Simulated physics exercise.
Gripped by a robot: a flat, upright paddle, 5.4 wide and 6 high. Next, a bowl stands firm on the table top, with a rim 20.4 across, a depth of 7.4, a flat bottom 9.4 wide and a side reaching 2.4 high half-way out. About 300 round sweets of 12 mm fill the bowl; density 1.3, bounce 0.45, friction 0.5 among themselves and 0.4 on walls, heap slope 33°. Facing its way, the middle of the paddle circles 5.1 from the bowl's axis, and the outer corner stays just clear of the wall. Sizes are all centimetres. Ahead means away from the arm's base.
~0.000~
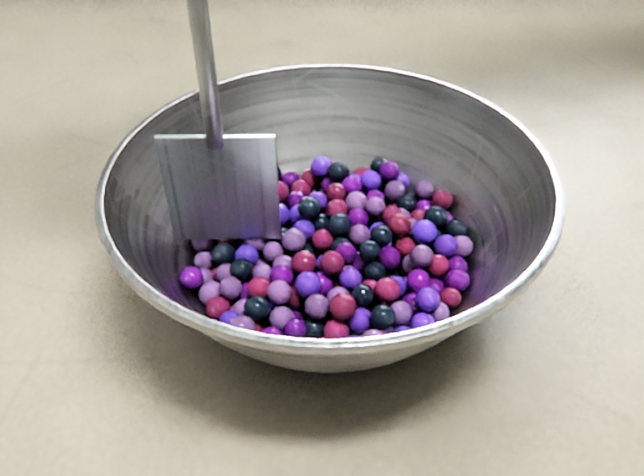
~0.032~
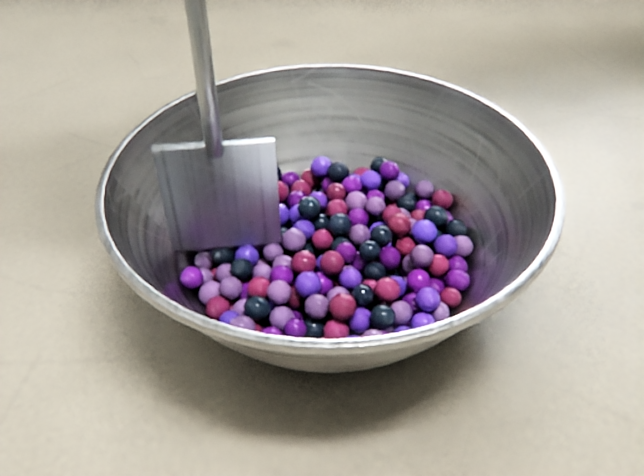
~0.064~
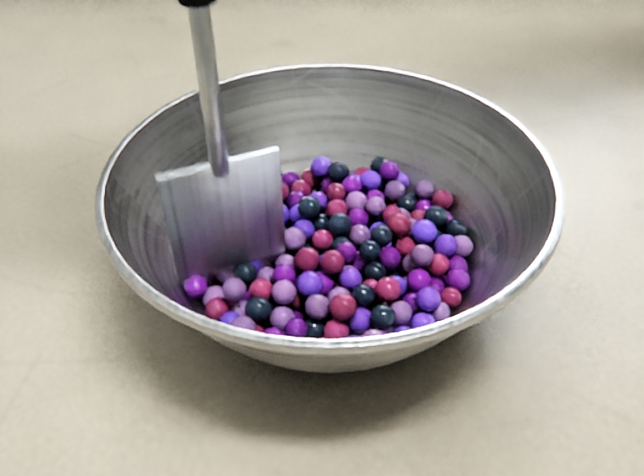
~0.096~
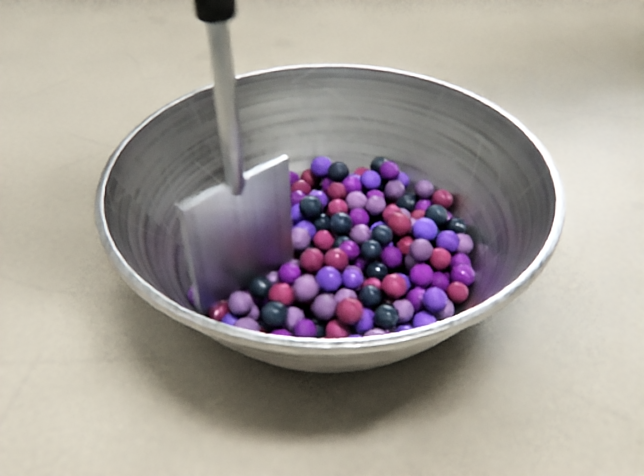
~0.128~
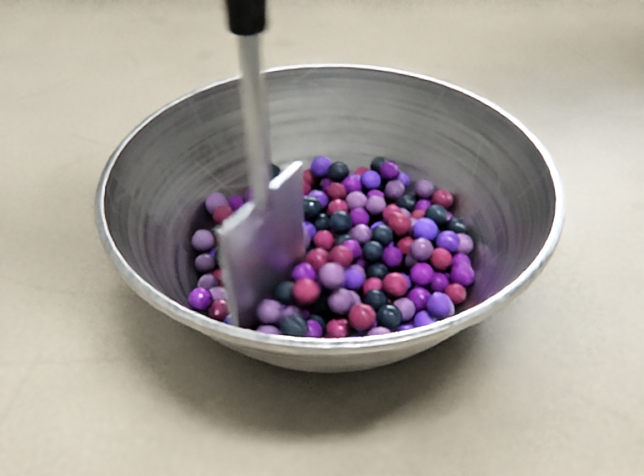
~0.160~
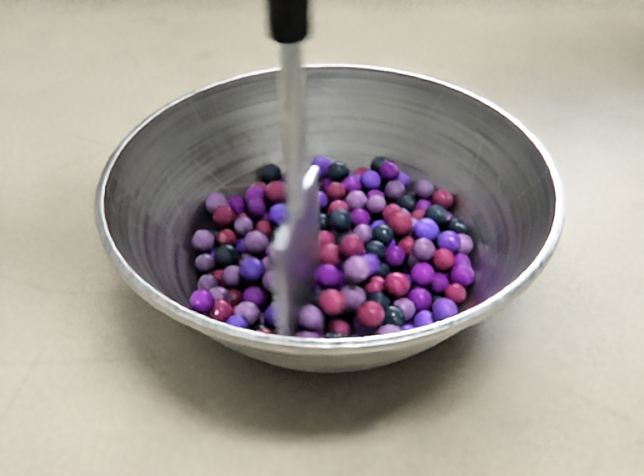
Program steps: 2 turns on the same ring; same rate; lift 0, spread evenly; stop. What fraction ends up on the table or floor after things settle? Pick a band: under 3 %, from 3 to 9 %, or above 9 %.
From 3 to 9 %.
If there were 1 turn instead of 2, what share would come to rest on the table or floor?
In that case some 0 per cent.
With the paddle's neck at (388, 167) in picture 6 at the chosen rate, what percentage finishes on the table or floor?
It comes to around 20 percent.
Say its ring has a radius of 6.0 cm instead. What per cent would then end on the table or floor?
Then about 0 per cent.
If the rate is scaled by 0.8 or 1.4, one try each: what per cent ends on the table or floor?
Some 0 and 15 per cent.
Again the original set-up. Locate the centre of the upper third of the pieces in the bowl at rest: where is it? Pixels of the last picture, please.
Roughly at pixel (262, 271).
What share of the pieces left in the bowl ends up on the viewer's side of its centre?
Close to 60 in a hundred.
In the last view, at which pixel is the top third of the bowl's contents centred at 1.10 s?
(382, 176).
By 0.63 s, 329° round, highest piece 8 above the table; 295 in the bowl, 1 on the table or floor.
By 1.10 s, 222° round, highest piece 9 above the table; 284 in the bowl, 9 on the table or floor, 3 in flight or on the tool.
By 1.53 s, 0° round, highest piece 6 above the table; 281 in the bowl, 15 on the table or floor.
By 2.23 s, 0° round, highest piece 6 above the table; 281 in the bowl, 15 on the table or floor.
Final count, 281 in the bowl, 15 on the table or floor. That is 5 % on the table or floor.
